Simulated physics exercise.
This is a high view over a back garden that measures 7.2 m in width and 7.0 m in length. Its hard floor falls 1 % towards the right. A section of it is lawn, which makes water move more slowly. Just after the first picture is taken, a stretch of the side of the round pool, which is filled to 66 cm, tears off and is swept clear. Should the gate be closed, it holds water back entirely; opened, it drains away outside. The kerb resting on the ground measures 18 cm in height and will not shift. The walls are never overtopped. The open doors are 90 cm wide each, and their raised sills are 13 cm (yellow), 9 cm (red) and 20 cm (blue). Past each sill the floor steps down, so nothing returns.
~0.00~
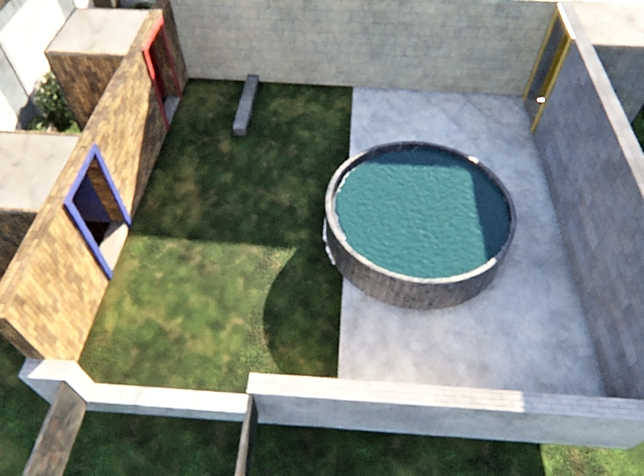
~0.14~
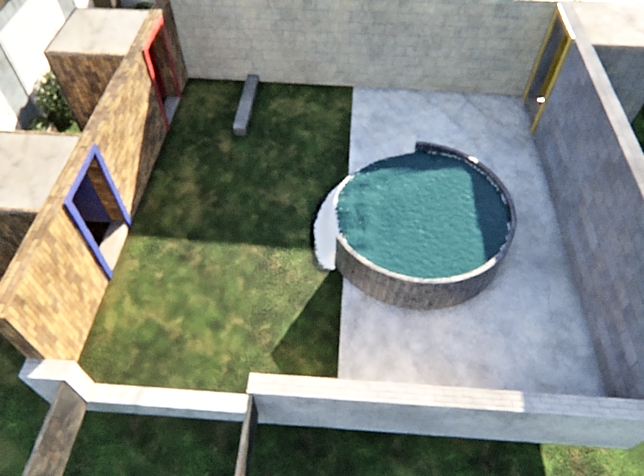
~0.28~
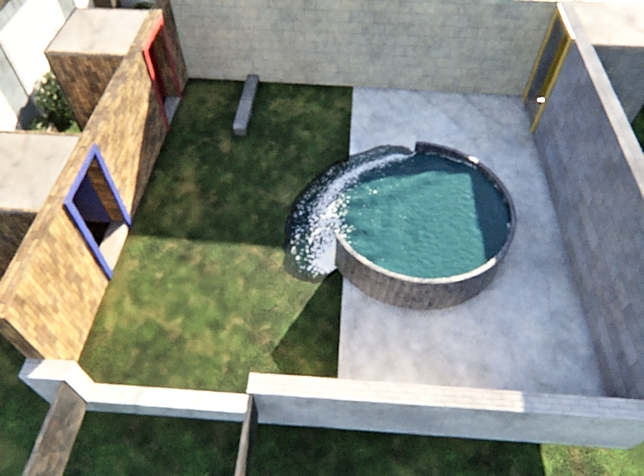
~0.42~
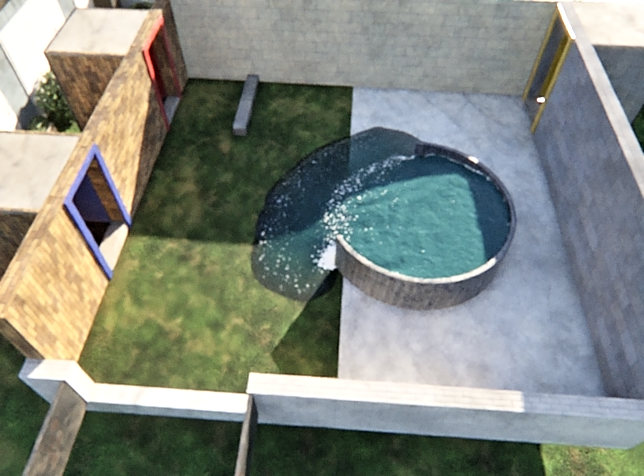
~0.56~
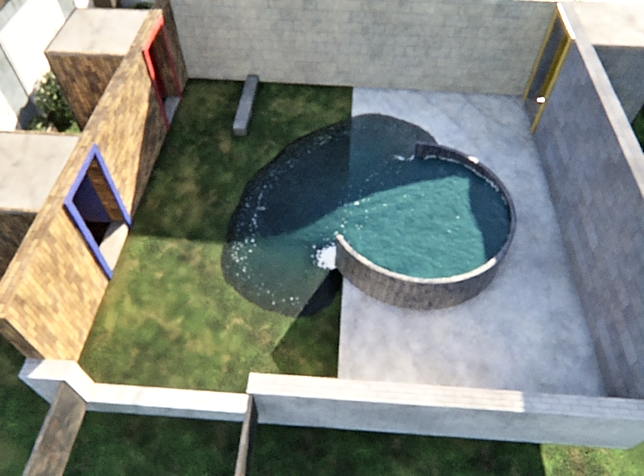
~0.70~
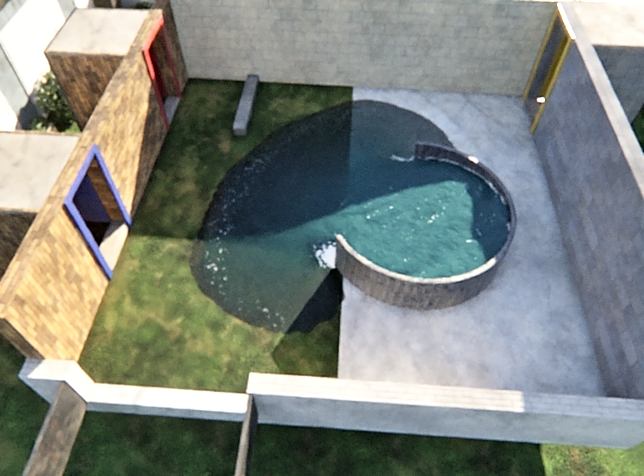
At first, a round pool stands full and still in a walled garden, half lawn and half pale paving. Then its left side breaks open, and water pours out through the gap in a foaming burst. The dark sheet spreads left across the grass and also over the paving behind the pool.
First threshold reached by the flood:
The blue one.
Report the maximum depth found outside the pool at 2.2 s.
Around 39 centimetres deep.
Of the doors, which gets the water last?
It would be the yellow door.
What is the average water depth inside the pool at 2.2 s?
25 cm.
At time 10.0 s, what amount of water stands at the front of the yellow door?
Some 12.5 centimetres of depth.
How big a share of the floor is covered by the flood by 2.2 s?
Some 55 per cent of the floor is wet.
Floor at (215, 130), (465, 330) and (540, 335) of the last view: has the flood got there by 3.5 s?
Going through the three points: Awash, then not yet touched, then not yet touched.
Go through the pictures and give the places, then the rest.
In the first frame, the round pool at (419, 207) is whole and still, 66 cm deep.
In the second frame, the front is at (328, 269), 1.5 m from the gap at (343, 190); 0.6 m2 of floor is under water; 66 cm left at the back of the round pool.
In the third frame, the front is at (305, 277), 1.8 m from the gap at (343, 192); 2.3 m2 of floor is under water; 66 cm left at the back of the round pool.
In the fourth frame, the front is at (265, 281), 2.1 m from the gap at (343, 193); 5.1 m2 of floor is under water; 66 cm left at the back of the round pool.
In the fifth frame, the front is at (248, 293), 2.5 m from the gap at (343, 194); 8.2 m2 of floor is under water; 66 cm left at the back of the round pool.
In the sixth frame, water pours out at (343, 194) and has run 2.9 m, to (206, 287); deepest outside 30 cm, 66 cm at the round pool's back.
After 1.4 s water covers 45 % of the floor and is deepest (26 cm) near (348, 185); yellow door not reached, red door not reached, blue door not reached.
After 2.2 s water covers 55 % of the floor and is deepest (39 cm) near (270, 84); yellow door not reached, red door not reached, blue door reached at 1.5 s.
After 3.5 s water covers 70 % of the floor and is deepest (31 cm) near (188, 80); yellow door reached at 3.1 s, red door reached at 2.4 s, blue door reached at 1.5 s.
After 6.0 s water covers 85 % of the floor and is deepest (20 cm) near (244, 88); yellow door reached at 3.1 s, red door reached at 2.4 s, blue door reached at 1.5 s.
After 10.0 s water covers 100 % of the floor and is deepest (19 cm) near (581, 356); yellow door reached at 3.1 s, red door reached at 2.4 s, blue door reached at 1.5 s.
